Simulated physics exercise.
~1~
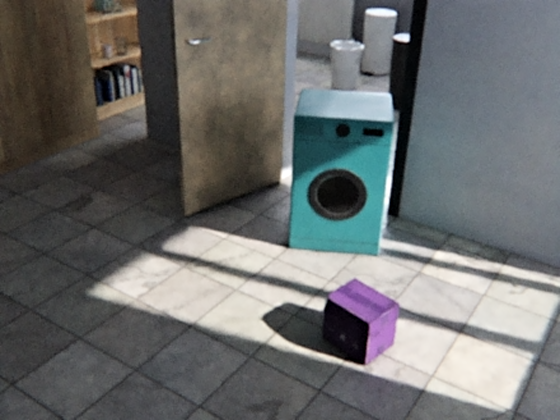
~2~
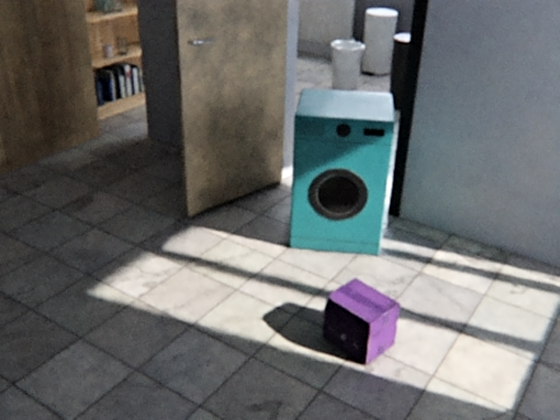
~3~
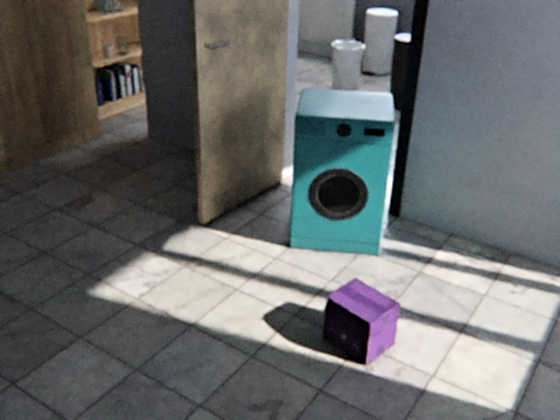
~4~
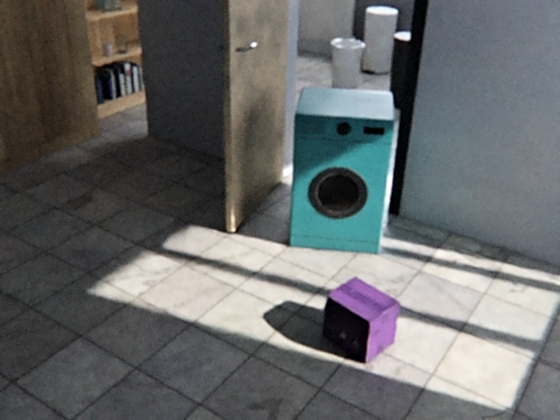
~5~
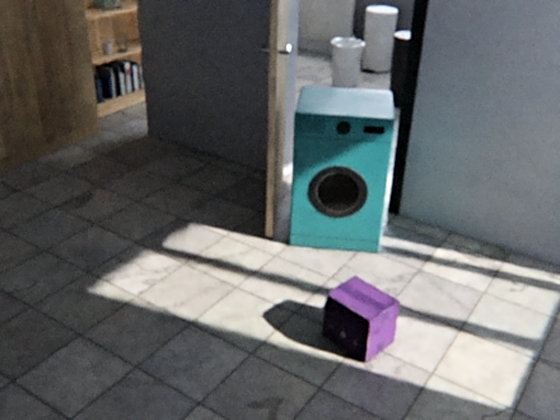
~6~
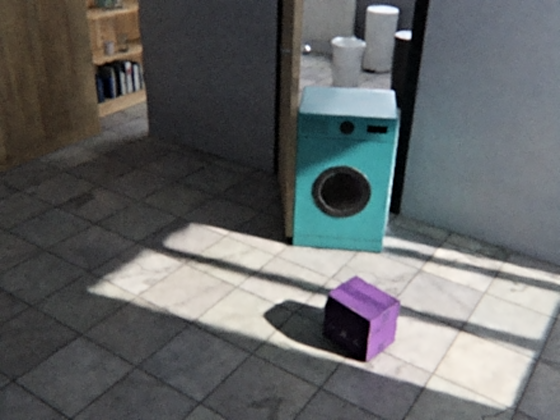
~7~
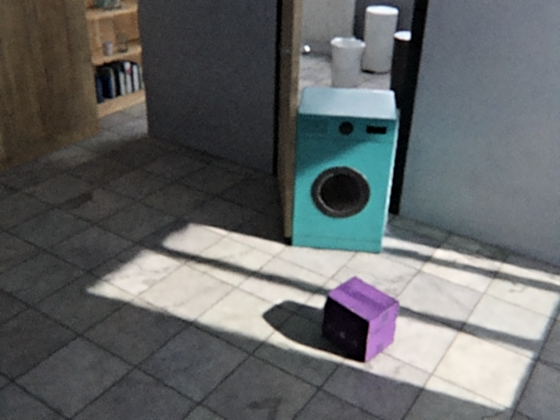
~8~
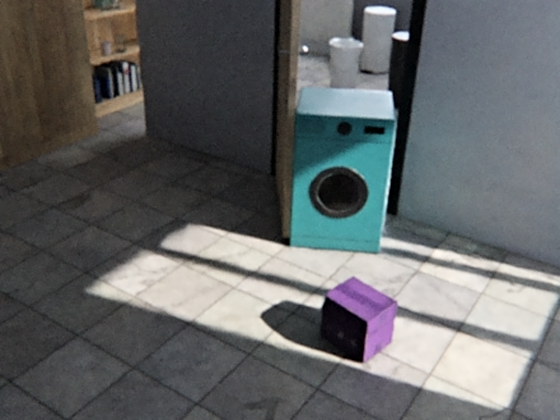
We see a wooden door standing wide open beside a turquoise front-loading washing machine in a doorway, with a purple box on the sunlit tiles in front. The door swings rightward, partway closed, and stops nearly edge-on beside the machine, while the machine and box stay put.
